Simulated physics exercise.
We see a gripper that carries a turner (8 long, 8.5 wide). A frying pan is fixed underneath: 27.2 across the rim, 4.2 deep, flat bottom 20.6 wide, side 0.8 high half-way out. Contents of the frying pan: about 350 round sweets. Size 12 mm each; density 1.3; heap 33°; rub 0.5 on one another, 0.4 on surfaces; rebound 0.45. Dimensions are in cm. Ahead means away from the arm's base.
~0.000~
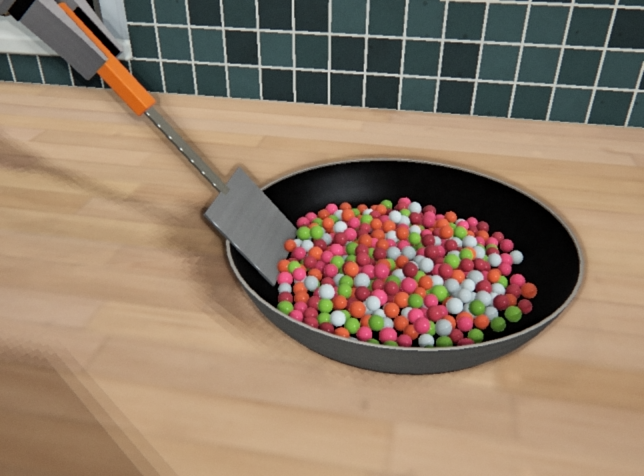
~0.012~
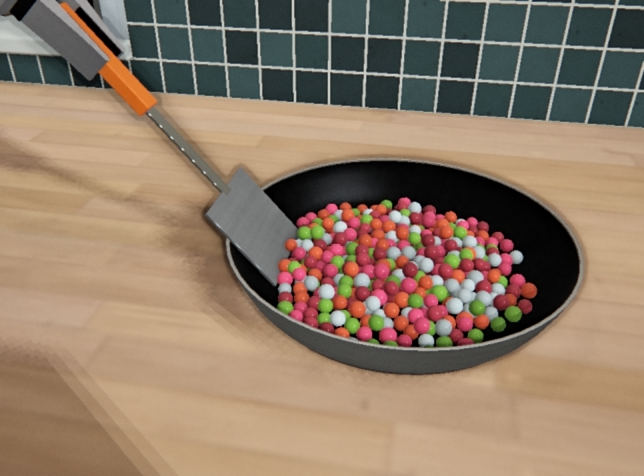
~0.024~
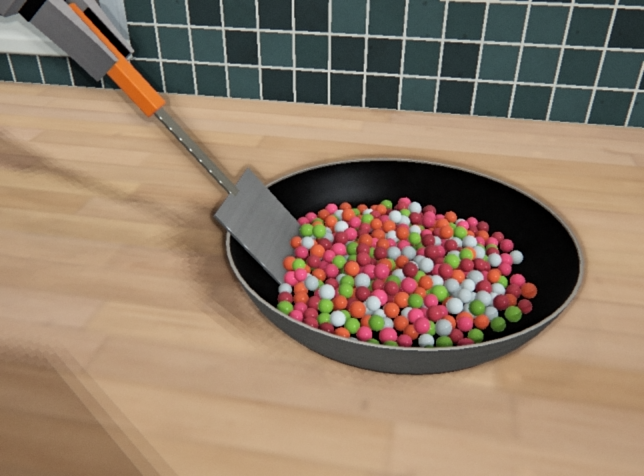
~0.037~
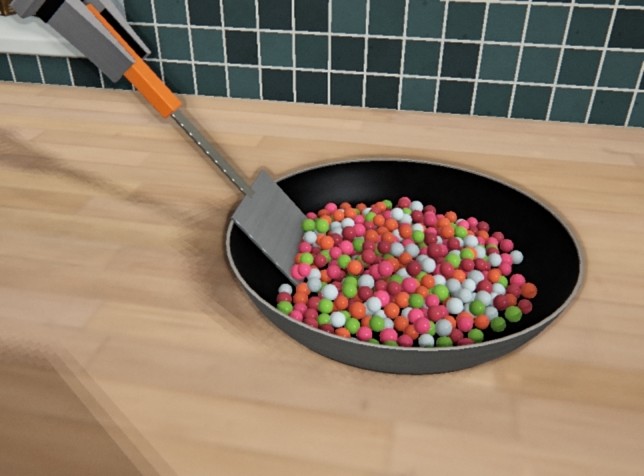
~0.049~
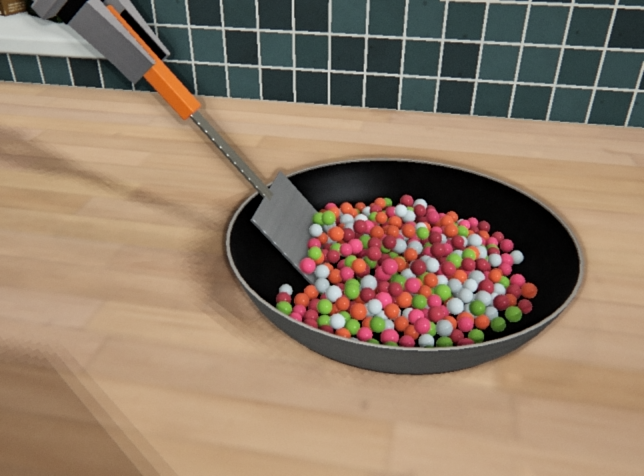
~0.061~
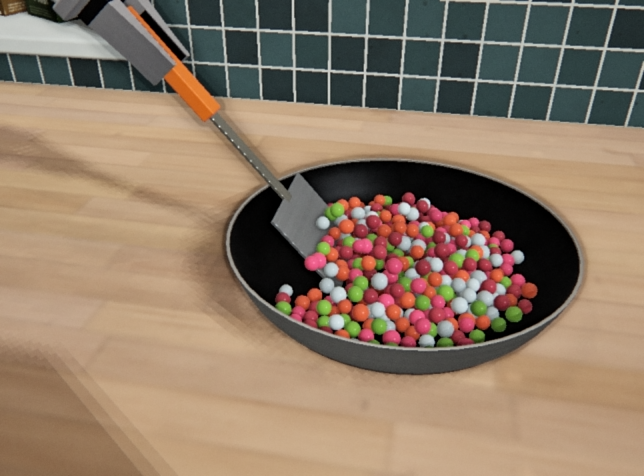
A gripper holding a metal turner with an orange handle first barely moved, then slid its blade rightward into a black frying pan, nudging the colourful heap of round sweets slightly to the right.
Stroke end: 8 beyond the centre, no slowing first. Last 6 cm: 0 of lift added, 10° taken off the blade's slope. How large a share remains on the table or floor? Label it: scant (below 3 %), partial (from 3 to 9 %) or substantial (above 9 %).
Partial (from 3 to 9 %).
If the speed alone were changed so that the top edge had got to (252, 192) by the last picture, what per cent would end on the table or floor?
Share: Roughly 0 %.
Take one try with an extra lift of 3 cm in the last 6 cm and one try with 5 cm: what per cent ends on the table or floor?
First try around 20 percent, second try around 20 percent.
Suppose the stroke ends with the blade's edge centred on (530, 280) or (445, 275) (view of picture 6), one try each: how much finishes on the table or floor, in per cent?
I'd say some 20 per cent, then some 0 per cent.
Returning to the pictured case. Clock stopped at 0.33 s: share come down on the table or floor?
4 %.
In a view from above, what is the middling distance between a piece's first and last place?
Somewhere about 5 centimetres, I'd say.
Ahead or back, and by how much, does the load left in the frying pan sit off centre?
I'd put it at roughly 5.0 cm toward the front.
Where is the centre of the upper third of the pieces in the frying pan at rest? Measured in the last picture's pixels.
Pixel estimate: About (522, 258).
By 0.09 s, sloping 49°, highest piece 7 above the table; 353 in the frying pan.
By 0.12 s, sloping 46°, highest piece 7 above the table; 353 in the frying pan.
By 0.33 s, sloping 39°, highest piece 5 above the table; 337 in the frying pan, 13 on the table or floor, 3 on the blade or in flight.
By 1.38 s, sloping 39°, highest piece 5 above the table; 337 in the frying pan, 16 on the table or floor.
Final count, 337 in the frying pan, 16 on the table or floor. That is 5 % on the table or floor.
